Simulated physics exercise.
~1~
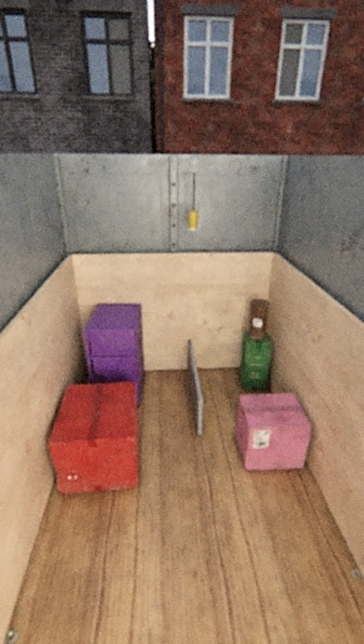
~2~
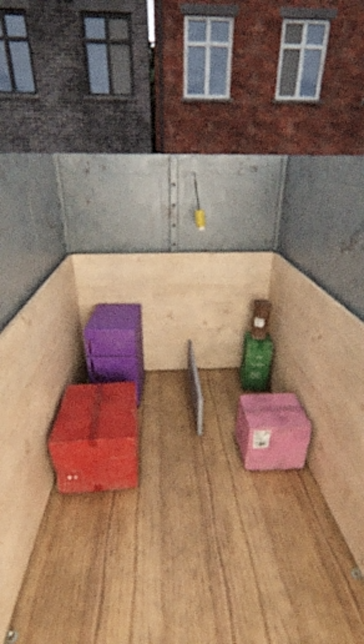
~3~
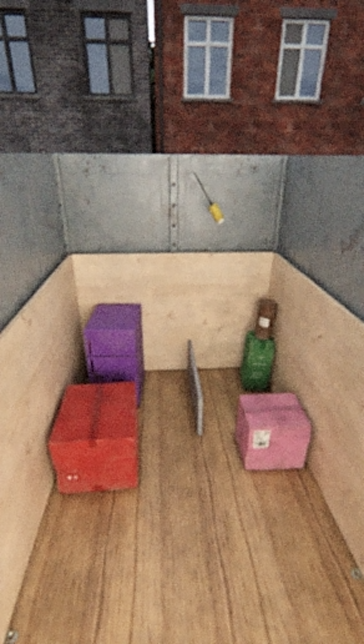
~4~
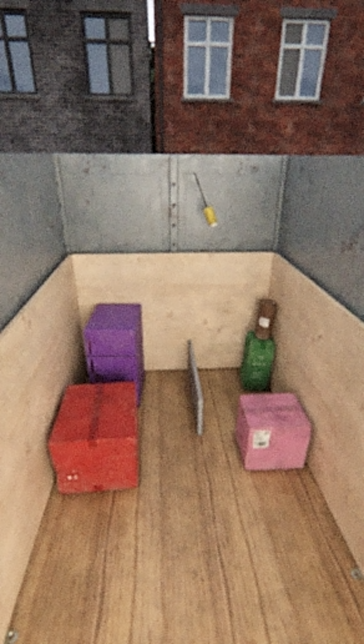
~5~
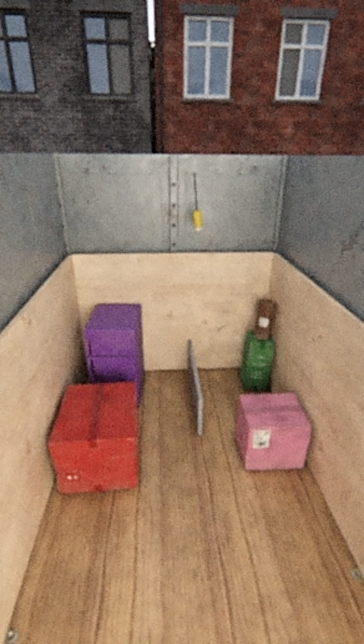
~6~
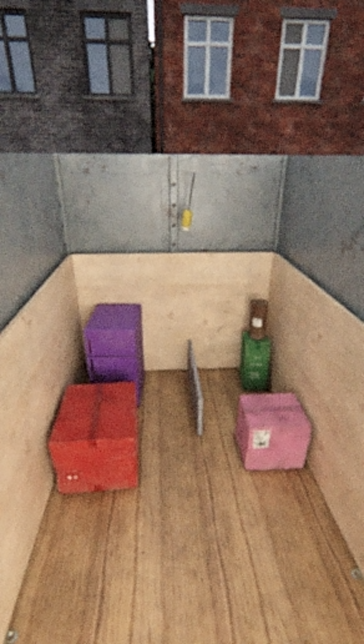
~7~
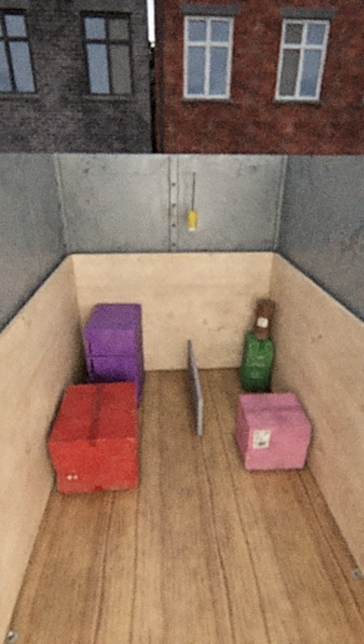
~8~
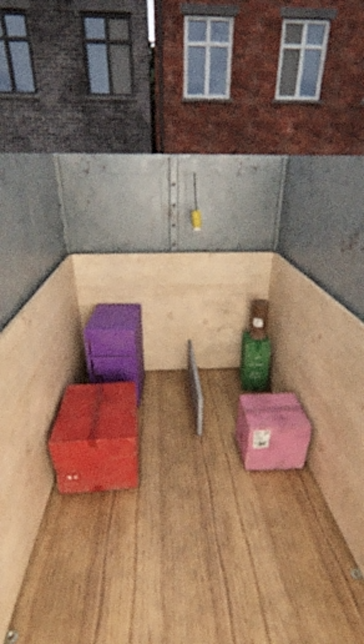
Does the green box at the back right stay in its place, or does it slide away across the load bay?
The green box stays in its place at the back right, behind the pink box.
